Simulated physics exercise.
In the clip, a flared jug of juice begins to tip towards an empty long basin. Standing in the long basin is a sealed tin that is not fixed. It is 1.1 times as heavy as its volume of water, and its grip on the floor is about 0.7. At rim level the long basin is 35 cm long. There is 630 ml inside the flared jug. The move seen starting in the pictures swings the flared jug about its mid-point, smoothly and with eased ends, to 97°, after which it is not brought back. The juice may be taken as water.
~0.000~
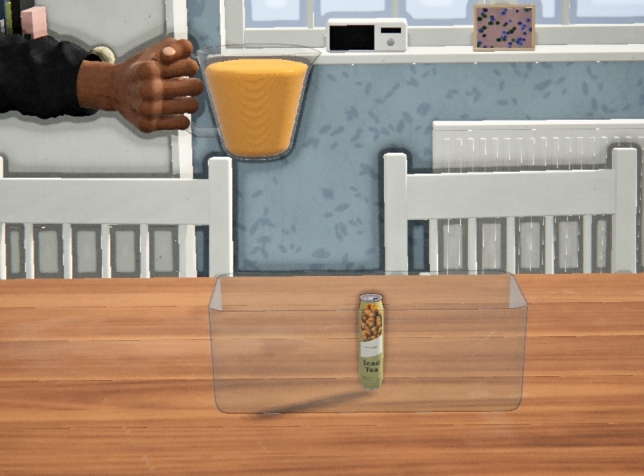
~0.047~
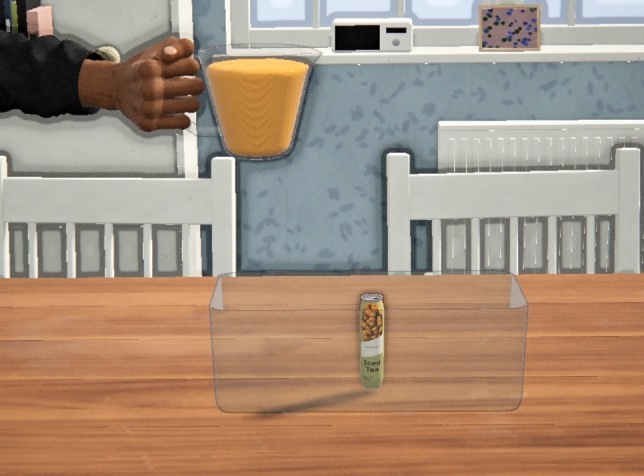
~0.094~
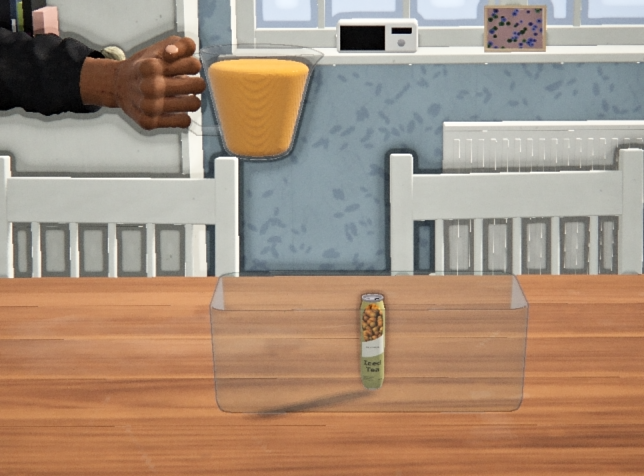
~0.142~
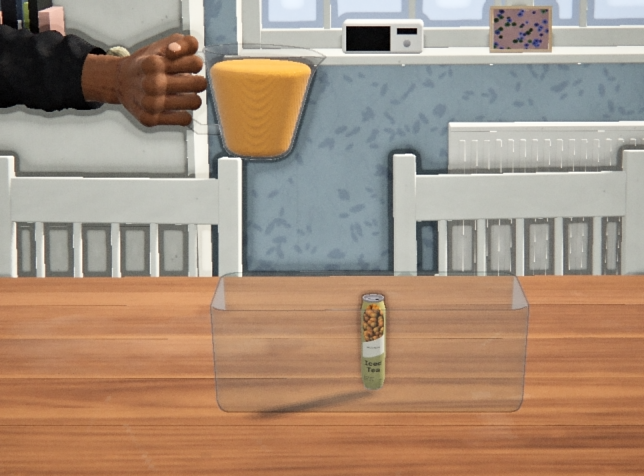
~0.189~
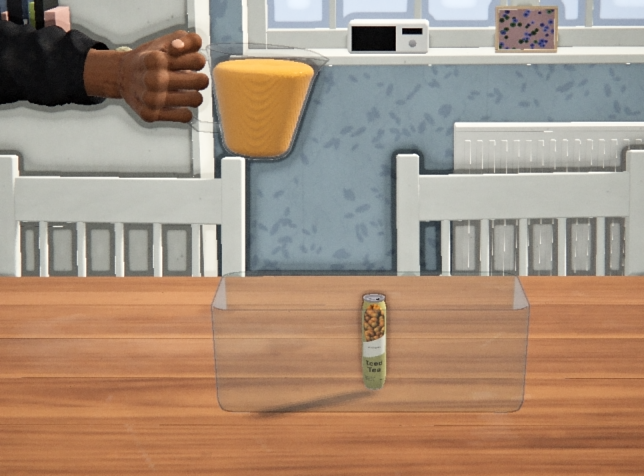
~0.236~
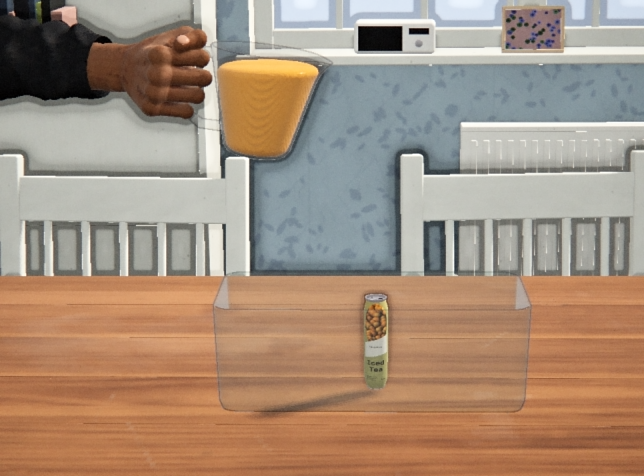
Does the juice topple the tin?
Watch, it's going to keep its feet.
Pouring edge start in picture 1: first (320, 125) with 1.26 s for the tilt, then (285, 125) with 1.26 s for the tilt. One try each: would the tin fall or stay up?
Trial 1 - tin tips; trial 2 - tin tips.
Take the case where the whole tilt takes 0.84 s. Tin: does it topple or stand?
Outcome - the tin remains standing.
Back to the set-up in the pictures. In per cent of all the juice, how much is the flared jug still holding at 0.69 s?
Close to 76 percent of the liquid remains at that time.
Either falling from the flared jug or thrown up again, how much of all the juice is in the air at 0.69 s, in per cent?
Some 20 per cent, I reckon.
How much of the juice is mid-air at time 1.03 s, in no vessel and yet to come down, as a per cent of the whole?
Roughly 28 %.
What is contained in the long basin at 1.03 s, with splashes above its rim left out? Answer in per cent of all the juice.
Some 50 per cent.
Then, 0.69 s in, the tilt is 56° and 77 per cent is still to pour; the tin stands where it began.
Then, 1.03 s in, the tilt is 89° and 22 per cent is still to pour; the tin stands where it began.
Then, 1.38 s in, the tilt is 97° and 1 per cent is still to pour; the tin stands where it began.
Then, 1.76 s in, the tilt is 97° and 0 per cent is still to pour; the tin stands where it began.
Finally, the tin stands where it began.
